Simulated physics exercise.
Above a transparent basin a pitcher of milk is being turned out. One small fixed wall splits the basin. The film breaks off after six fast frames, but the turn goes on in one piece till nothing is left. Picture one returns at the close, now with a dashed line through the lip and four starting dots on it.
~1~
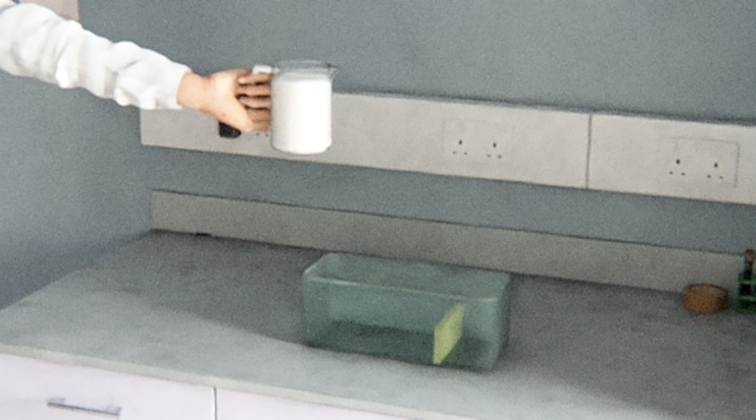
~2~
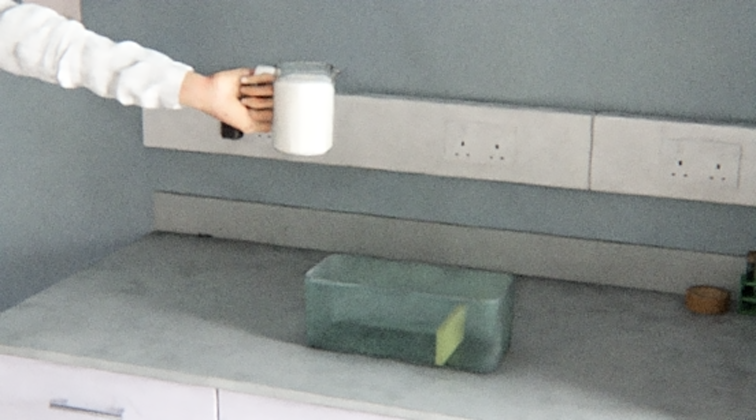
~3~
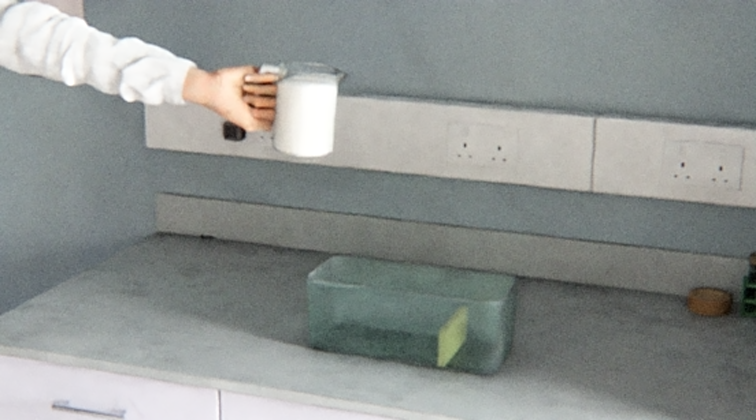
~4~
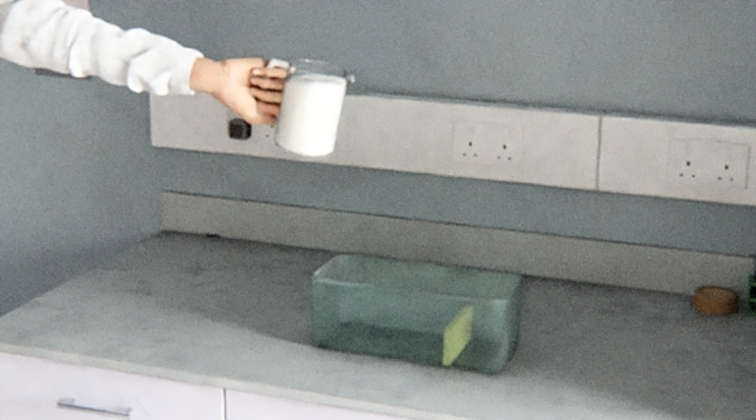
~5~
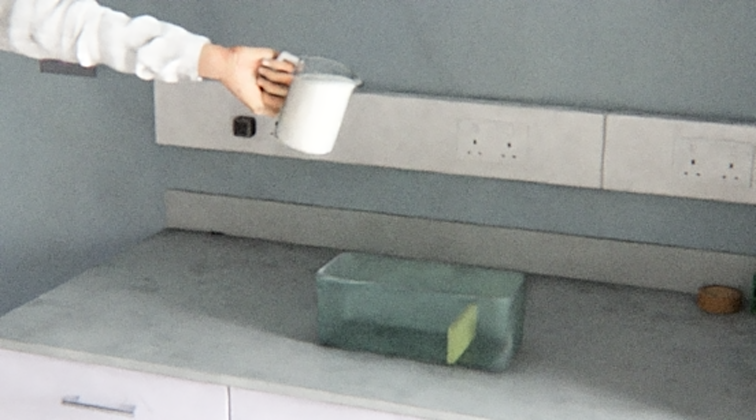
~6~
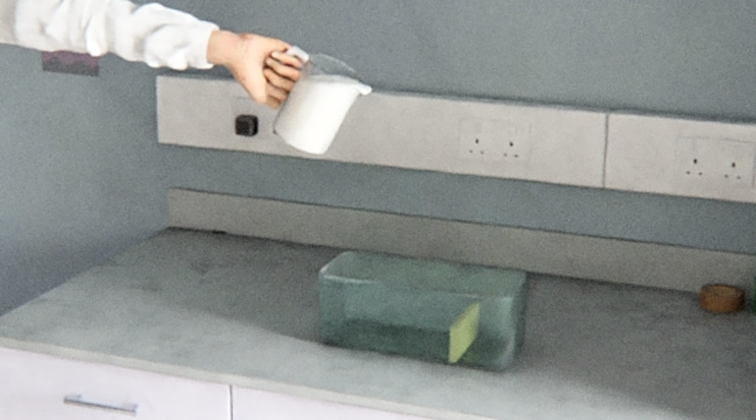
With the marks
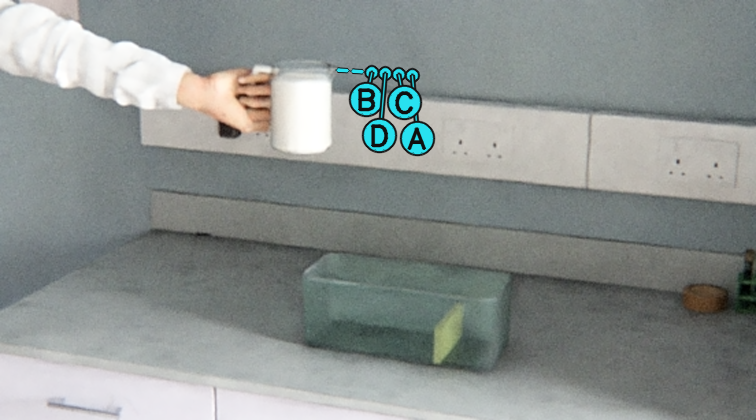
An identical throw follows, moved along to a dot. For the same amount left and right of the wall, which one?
D beats the others.
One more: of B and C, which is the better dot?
The answer is C.
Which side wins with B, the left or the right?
More ends on the left.
On the marked copy, A at (412, 75); B at (371, 72); C at (398, 74); D at (385, 73).
With A, about 28 % ends left of the wall and 65 % right of it; 7 % is lost outside.
With B, about 90 % ends left of the wall and 5 % right of it; 5 % is lost outside.
With C, about 23 % ends left of the wall and 75 % right of it; 3 % is lost outside.
With D, about 48 % ends left of the wall and 50 % right of it.
